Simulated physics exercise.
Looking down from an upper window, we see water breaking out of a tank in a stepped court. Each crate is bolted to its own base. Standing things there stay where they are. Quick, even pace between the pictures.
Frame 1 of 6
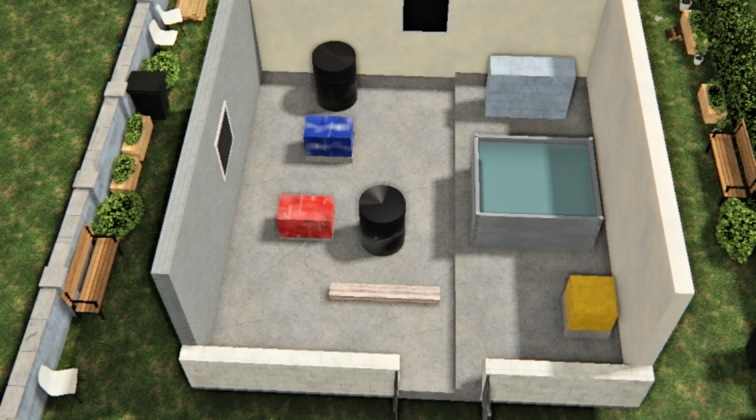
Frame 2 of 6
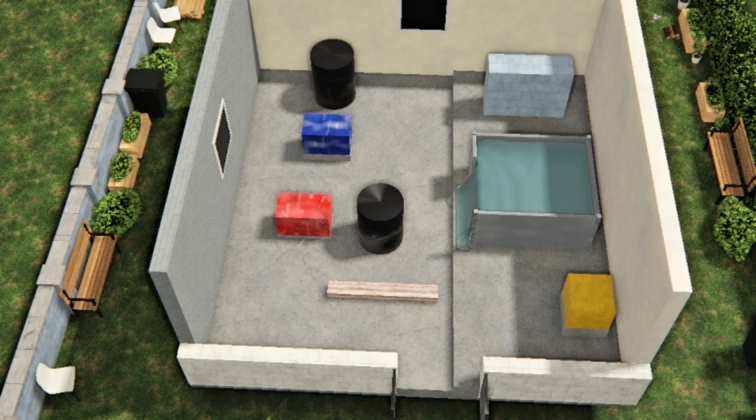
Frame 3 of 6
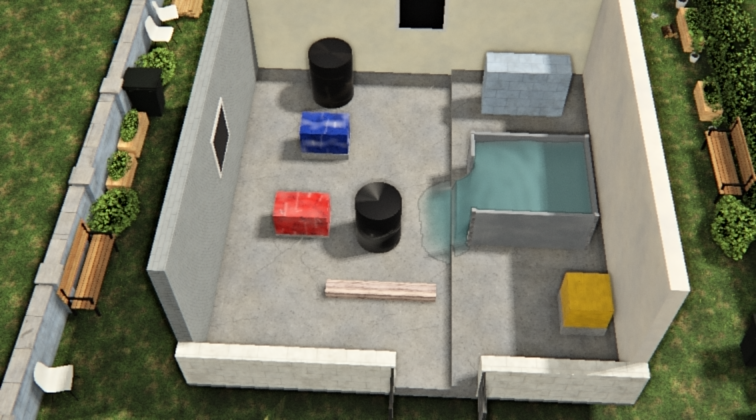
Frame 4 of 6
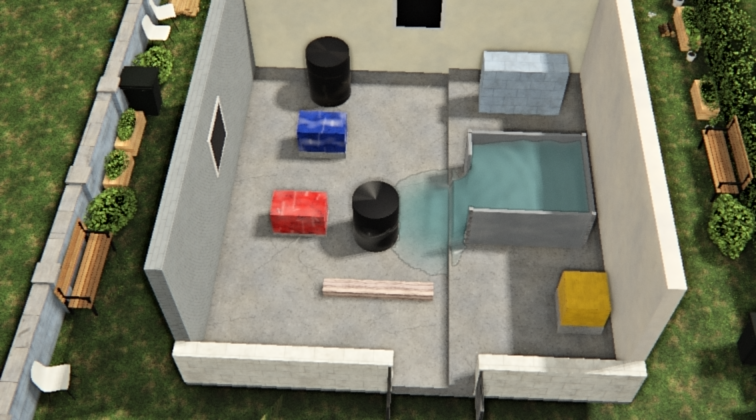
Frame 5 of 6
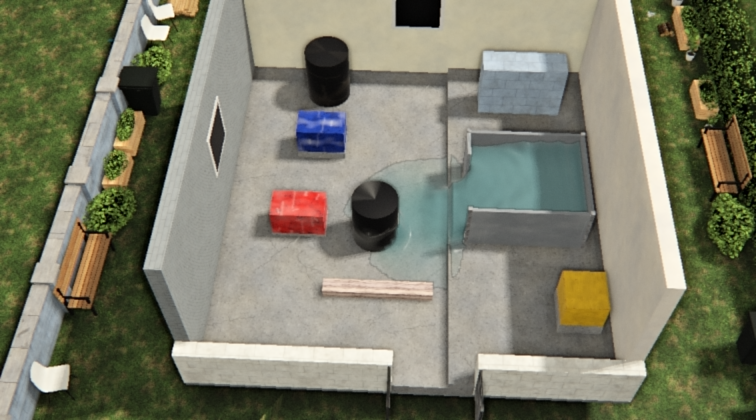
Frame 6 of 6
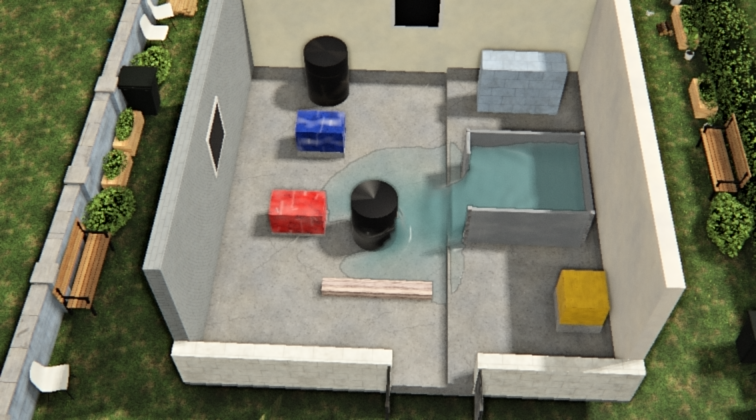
The clip opens on a walled court seen from above, with still water in a tank on the right. The tank's left side gives way and water pours out leftward, spreading across the lower floor, around the nearer black barrel and out toward the red block and pale beam.
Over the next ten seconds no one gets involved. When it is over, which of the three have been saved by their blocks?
Result: The red crate has too short a plinth, the blue crate has too short a plinth, the yellow crate has a tall enough plinth.
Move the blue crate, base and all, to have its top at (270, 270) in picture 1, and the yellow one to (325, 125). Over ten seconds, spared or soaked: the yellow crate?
The yellow crate: Reached.
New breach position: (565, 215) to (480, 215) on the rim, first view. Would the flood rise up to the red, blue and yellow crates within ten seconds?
The red crate is soaked, the blue crate is spared, the yellow crate is soaked.
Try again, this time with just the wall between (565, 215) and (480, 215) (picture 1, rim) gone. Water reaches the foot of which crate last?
The crate marked blue comes last.
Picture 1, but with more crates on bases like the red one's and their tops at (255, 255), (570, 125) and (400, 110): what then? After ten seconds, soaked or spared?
Crate one is touched by the flood; crate two avoids the flood; crate three is touched by the flood.
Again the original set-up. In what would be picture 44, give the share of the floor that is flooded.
Share estimate: About 70 per cent.
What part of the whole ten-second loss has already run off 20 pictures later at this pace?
My guess would be around 20 percent.
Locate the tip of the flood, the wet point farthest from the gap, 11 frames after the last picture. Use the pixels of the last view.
The front's farthest point is close to (255, 67).
A moment on, water covers 35 % of the floor; the red crate water round its plinth, the blue crate water round its plinth, the yellow crate not reached.
Next, water covers 55 % of the floor; the red crate water round its plinth, the blue crate water round its plinth, the yellow crate not reached.
Then, water covers 60 % of the floor; the red crate water round its plinth, the blue crate water round its plinth, the yellow crate not reached.
Later, water covers 70 % of the floor; the red crate water round its plinth, the blue crate water round its plinth, the yellow crate not reached.
In the end, water covers 70 % of the floor; the red crate was topped, the blue crate was topped, the yellow crate stayed above the water.
